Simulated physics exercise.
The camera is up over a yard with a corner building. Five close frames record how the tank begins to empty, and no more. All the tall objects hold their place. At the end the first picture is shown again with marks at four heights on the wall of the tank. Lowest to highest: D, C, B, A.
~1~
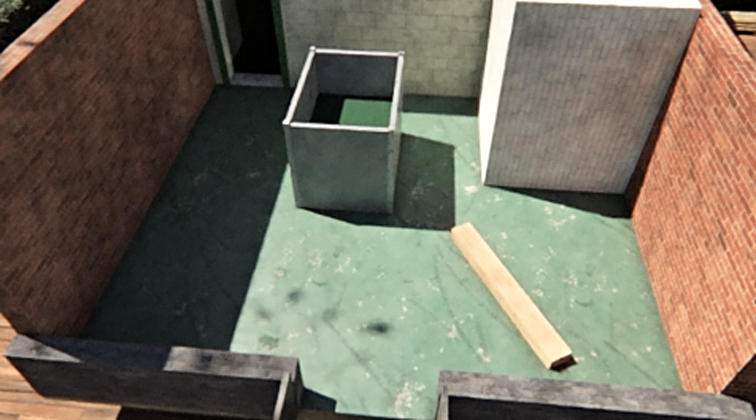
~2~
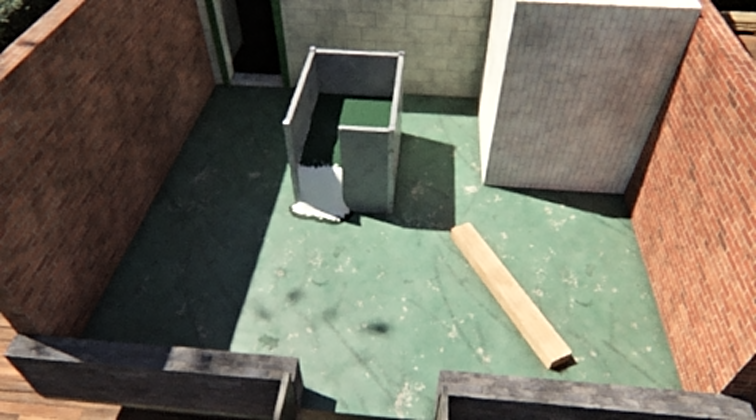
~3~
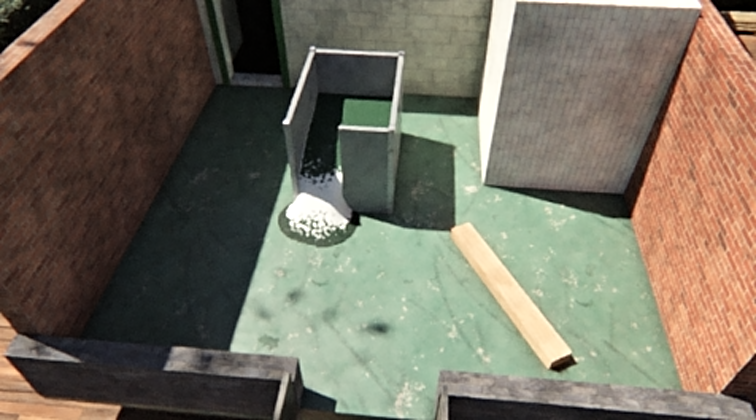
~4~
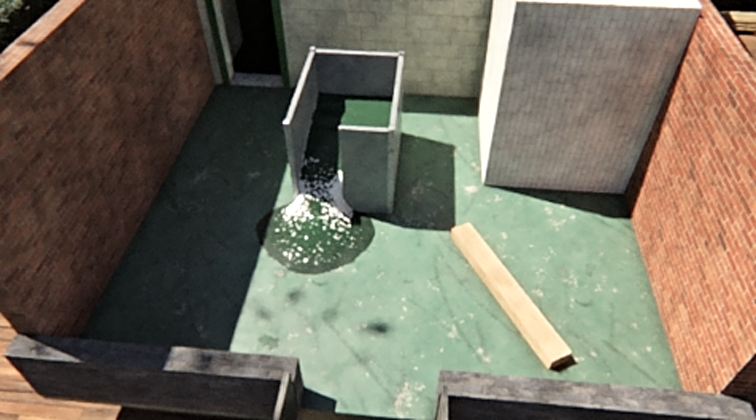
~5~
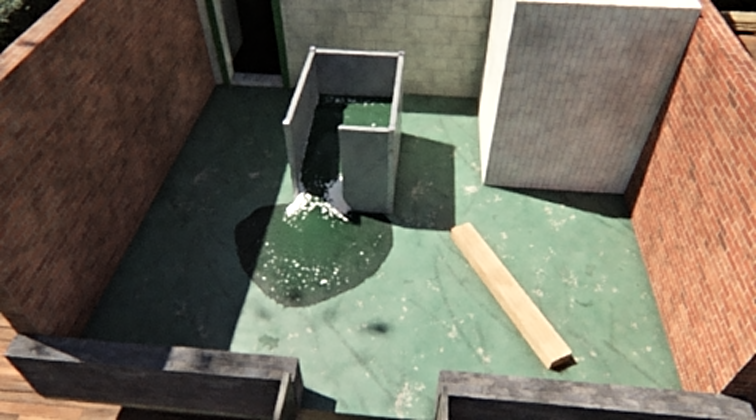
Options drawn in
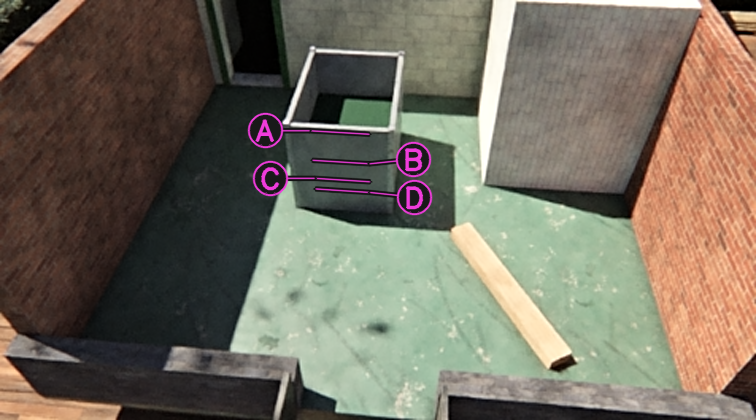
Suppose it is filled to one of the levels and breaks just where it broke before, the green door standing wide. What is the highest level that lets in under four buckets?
That is line B.
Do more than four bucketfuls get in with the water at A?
Yes, it does.
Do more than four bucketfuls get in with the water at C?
No.
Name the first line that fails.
A.
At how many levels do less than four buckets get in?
Three of the four.
On the marked copy, A at (339, 132); B at (341, 162); C at (342, 180); D at (342, 190); from the bottom up D, C, B, A.
If A is chosen, about 9 bucketfuls get in.
If B is chosen, a splash gets over, under a bucket.
If C is chosen, nothing gets over.
If D is chosen, nothing gets over.
